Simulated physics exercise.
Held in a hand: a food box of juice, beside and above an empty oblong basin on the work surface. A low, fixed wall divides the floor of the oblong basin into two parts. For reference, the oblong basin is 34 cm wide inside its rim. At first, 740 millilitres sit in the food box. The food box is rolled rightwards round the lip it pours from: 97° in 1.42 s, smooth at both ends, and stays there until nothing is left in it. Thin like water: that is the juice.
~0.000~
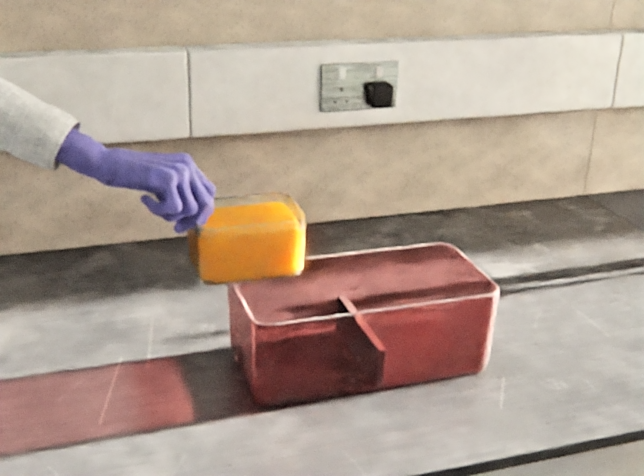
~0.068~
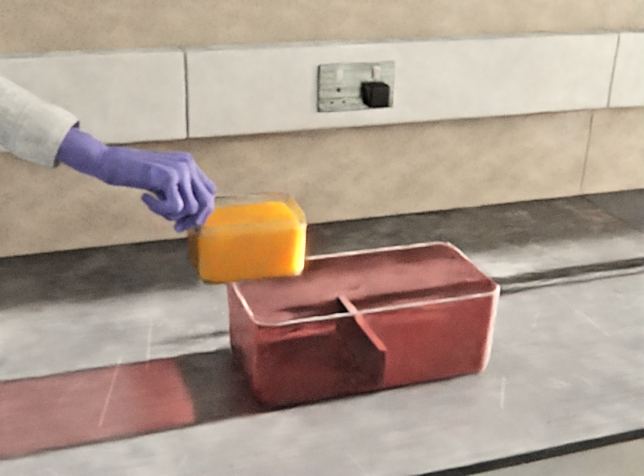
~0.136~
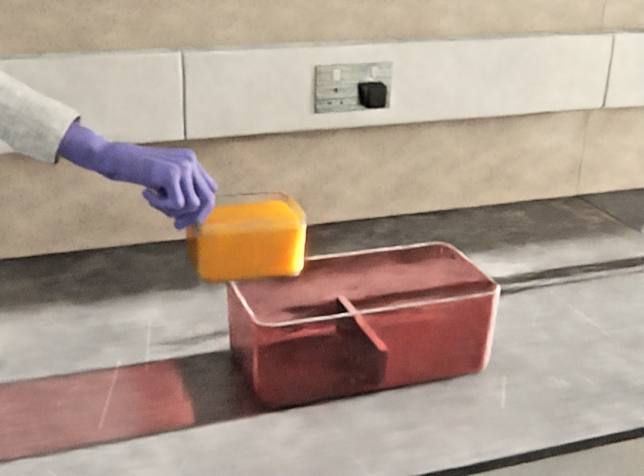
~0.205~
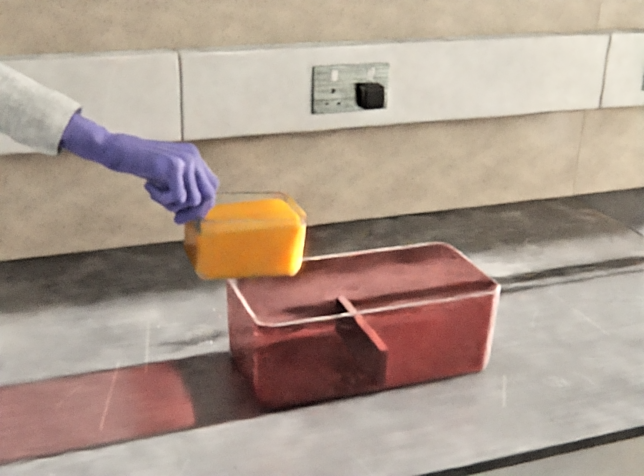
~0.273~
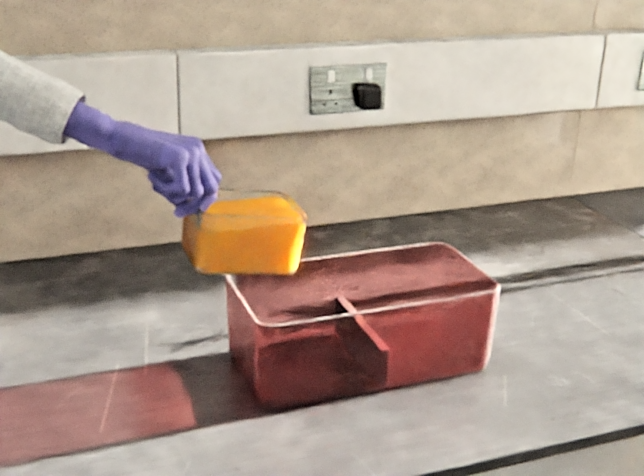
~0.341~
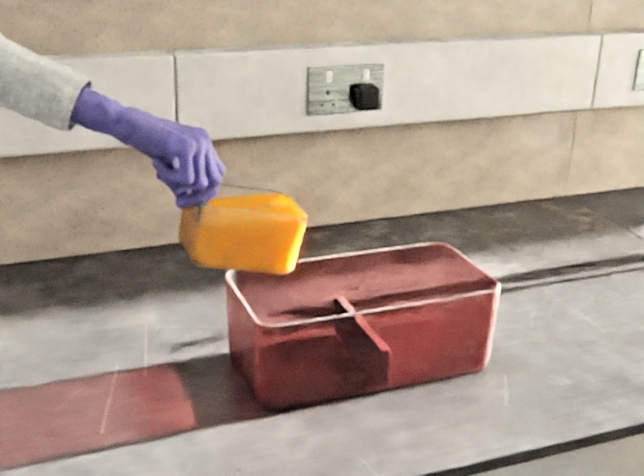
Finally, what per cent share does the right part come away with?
Roughly 55 per cent.
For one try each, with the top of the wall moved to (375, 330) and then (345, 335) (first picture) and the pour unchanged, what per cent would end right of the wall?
35 then 85 %.
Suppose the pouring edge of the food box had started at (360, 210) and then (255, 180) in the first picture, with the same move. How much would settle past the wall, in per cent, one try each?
I'd expect close to 95 per cent and then close to 0 per cent.
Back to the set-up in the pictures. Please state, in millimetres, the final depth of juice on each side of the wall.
Around 12 mm deep on the left, around 16 mm deep on the right.
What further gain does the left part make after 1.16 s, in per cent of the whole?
Around 22 in a hundred.
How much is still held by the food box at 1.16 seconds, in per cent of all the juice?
What remains is about 14 percent of it all.
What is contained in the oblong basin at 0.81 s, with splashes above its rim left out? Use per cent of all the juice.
The basin holds roughly 16 in a hundred parts at that moment.
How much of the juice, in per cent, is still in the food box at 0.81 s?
I'd put it near 56 percent.
After 0.81 s the tilt is 60° and 56 per cent is still to pour, 16 is left of the wall and 0 right of it.
After 1.16 s the tilt is 89° and 15 per cent is still to pour, 22 is left of the wall and 53 right of it.
After 1.52 s the tilt is 97° and 2 per cent is still to pour, 40 is left of the wall and 55 right of it.
After 1.92 s the tilt is 97° and 0 per cent is still to pour, 44 is left of the wall and 55 right of it.
In the end 44 per cent lies left of the wall, 55 right of it and 1 outside.
